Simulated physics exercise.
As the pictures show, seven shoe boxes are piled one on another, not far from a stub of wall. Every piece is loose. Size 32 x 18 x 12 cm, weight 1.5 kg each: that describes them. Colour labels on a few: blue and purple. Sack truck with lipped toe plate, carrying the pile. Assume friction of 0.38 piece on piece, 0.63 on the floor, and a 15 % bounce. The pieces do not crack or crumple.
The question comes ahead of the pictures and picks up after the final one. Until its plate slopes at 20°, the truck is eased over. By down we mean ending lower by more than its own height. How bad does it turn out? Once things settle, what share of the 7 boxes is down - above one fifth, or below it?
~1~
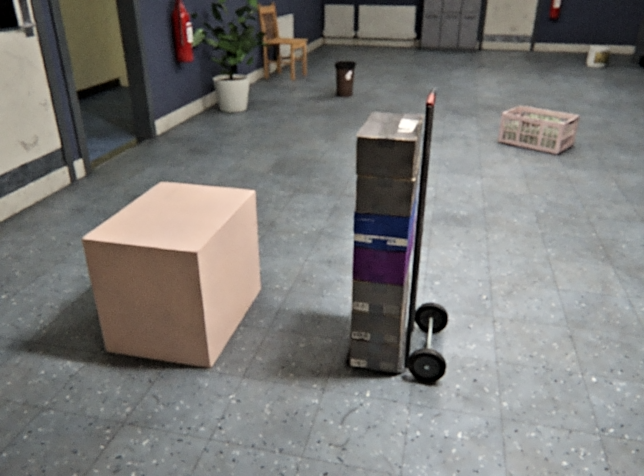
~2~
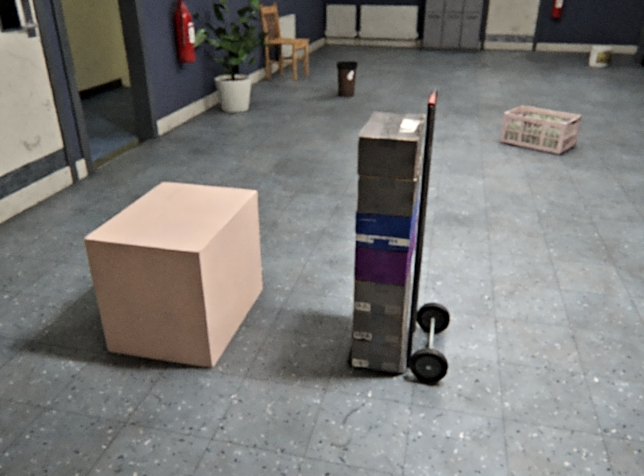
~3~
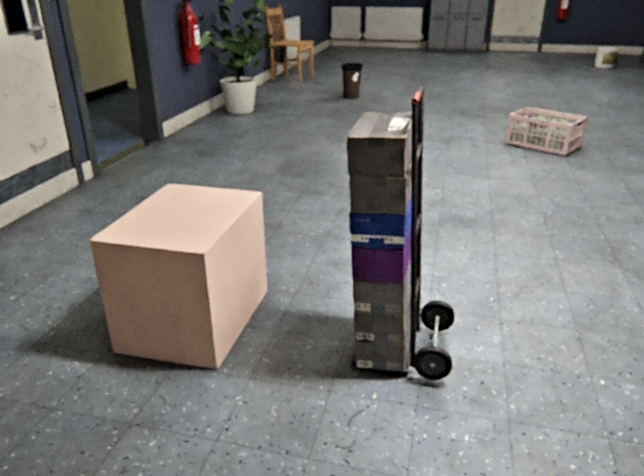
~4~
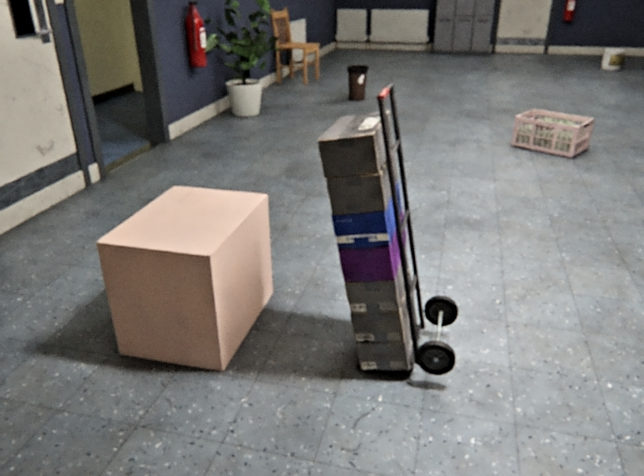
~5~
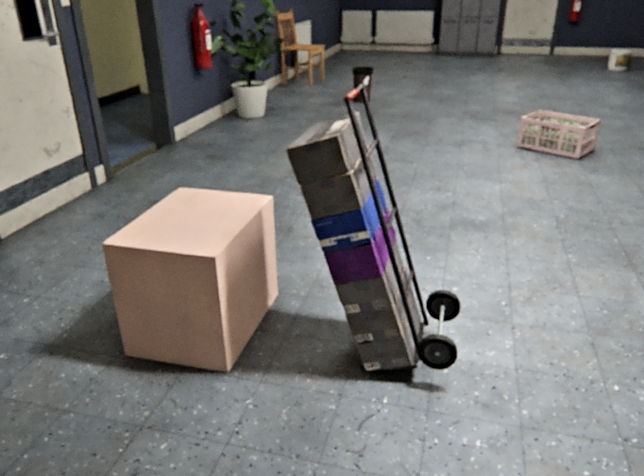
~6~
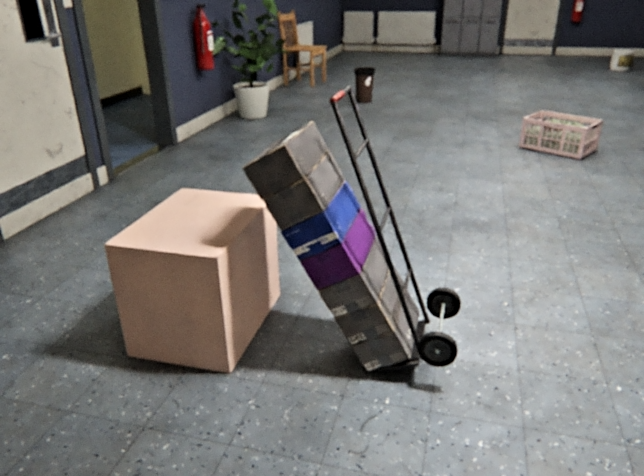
The share down is above one fifth.
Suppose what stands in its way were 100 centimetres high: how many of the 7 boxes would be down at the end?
In that case 0.
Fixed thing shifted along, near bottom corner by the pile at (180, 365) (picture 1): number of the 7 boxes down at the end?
It would be 4.
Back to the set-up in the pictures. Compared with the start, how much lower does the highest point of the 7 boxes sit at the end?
About 22 cm.
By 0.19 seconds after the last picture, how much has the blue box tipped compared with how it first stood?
I'd put it at roughly 50 degrees away from its starting angle.
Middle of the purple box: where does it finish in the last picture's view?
I'd point at about (299, 267).
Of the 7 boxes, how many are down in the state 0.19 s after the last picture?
Count at that instant: 3.
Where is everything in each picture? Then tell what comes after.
In the first frame (each place is the centre of the face we see best; the camera pans a little), truck frame (424, 168) 0° forward; purple box (378, 267); blue box (380, 233); all as stacked.
The second frame shows truck frame (425, 168) 0° forward; purple box (380, 267).
The third frame shows truck frame (414, 165) 4° forward; blue box (377, 232) tilted 3°; purple box (377, 266) tilted 3°; steepest lean 3°, the box at (380, 357); 7 have shifted.
The fourth frame shows truck frame (389, 161) 10° forward; blue box (360, 231) tilted 10°; purple box (366, 266) tilted 10°; steepest lean 10°, the box at (377, 328); 7 have shifted.
The fifth frame shows truck frame (365, 159) 17° forward; blue box (341, 232) tilted 18°; purple box (352, 265) tilted 18°; steepest lean 19°, the box at (317, 161); 7 have shifted.
The sixth frame shows truck frame (354, 160) 20° forward; blue box (311, 237) tilted 30°; purple box (329, 268) tilted 30°; steepest lean 30°, the box at (272, 173); 7 have shifted.
Then, 0.07 s later than the last frame, none of the 7 boxes down, 7 disturbed; blue box tilted 37°, 57 mm lower; purple box tilted 37°.
Then, 0.19 s later than the last frame, 3 of the 7 boxes down; blue box tilted 51°, 16 cm lower; purple box tilted 51°, 11 cm lower.
When it is over, 3 of the 7 boxes down; blue box tilted 52°, 15 cm lower; purple box tilted 52°, 11 cm lower. That is 43 per cent. In pixels of the last frame, middles, blue box near (275, 245), purple box near (299, 267).
